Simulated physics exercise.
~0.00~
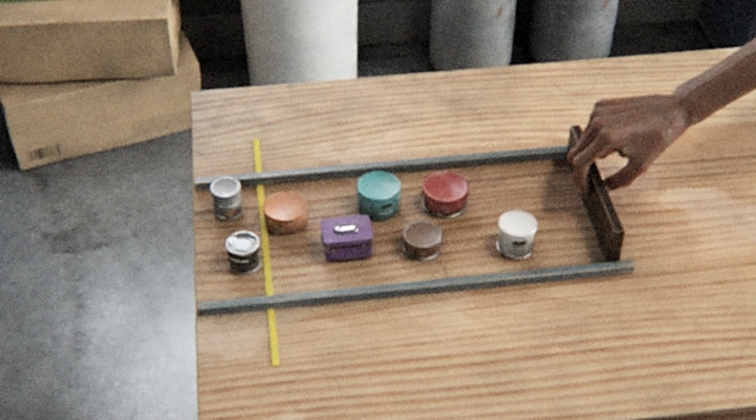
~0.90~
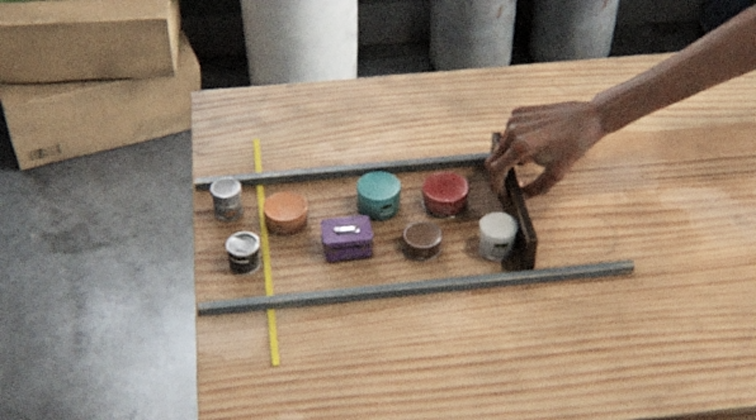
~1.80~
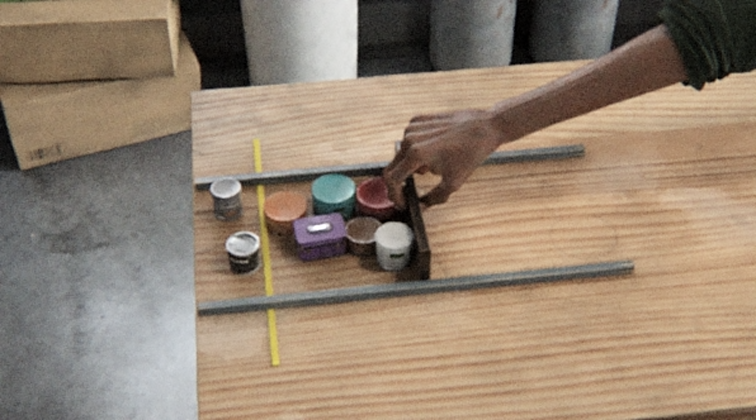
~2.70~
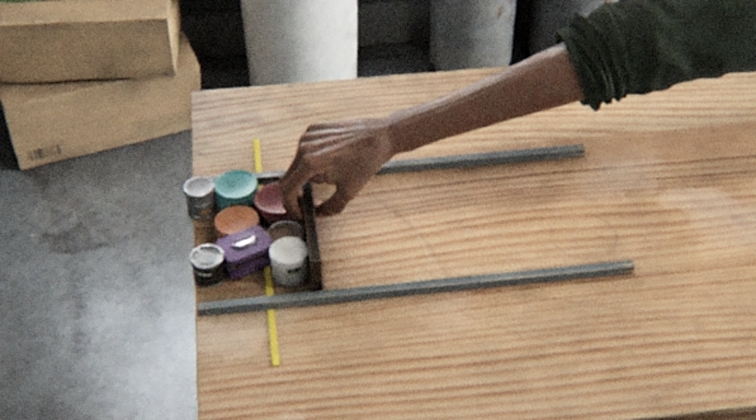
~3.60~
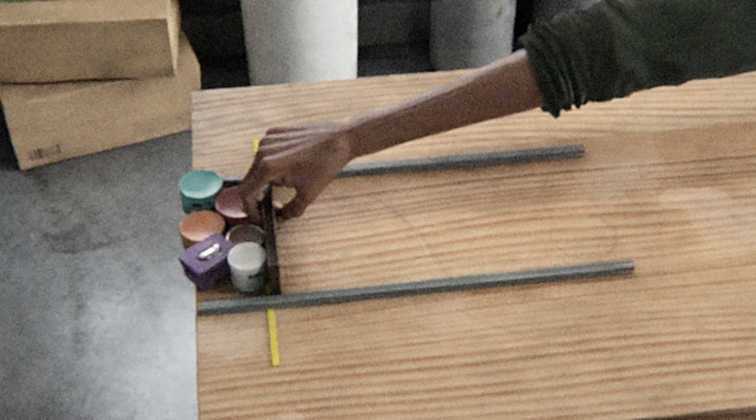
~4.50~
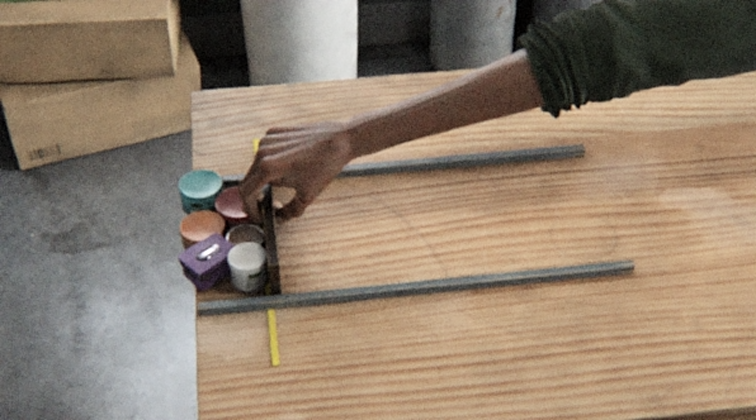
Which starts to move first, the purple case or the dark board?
The dark board starts to move first. The purple case stays still at first and only shifts left later.
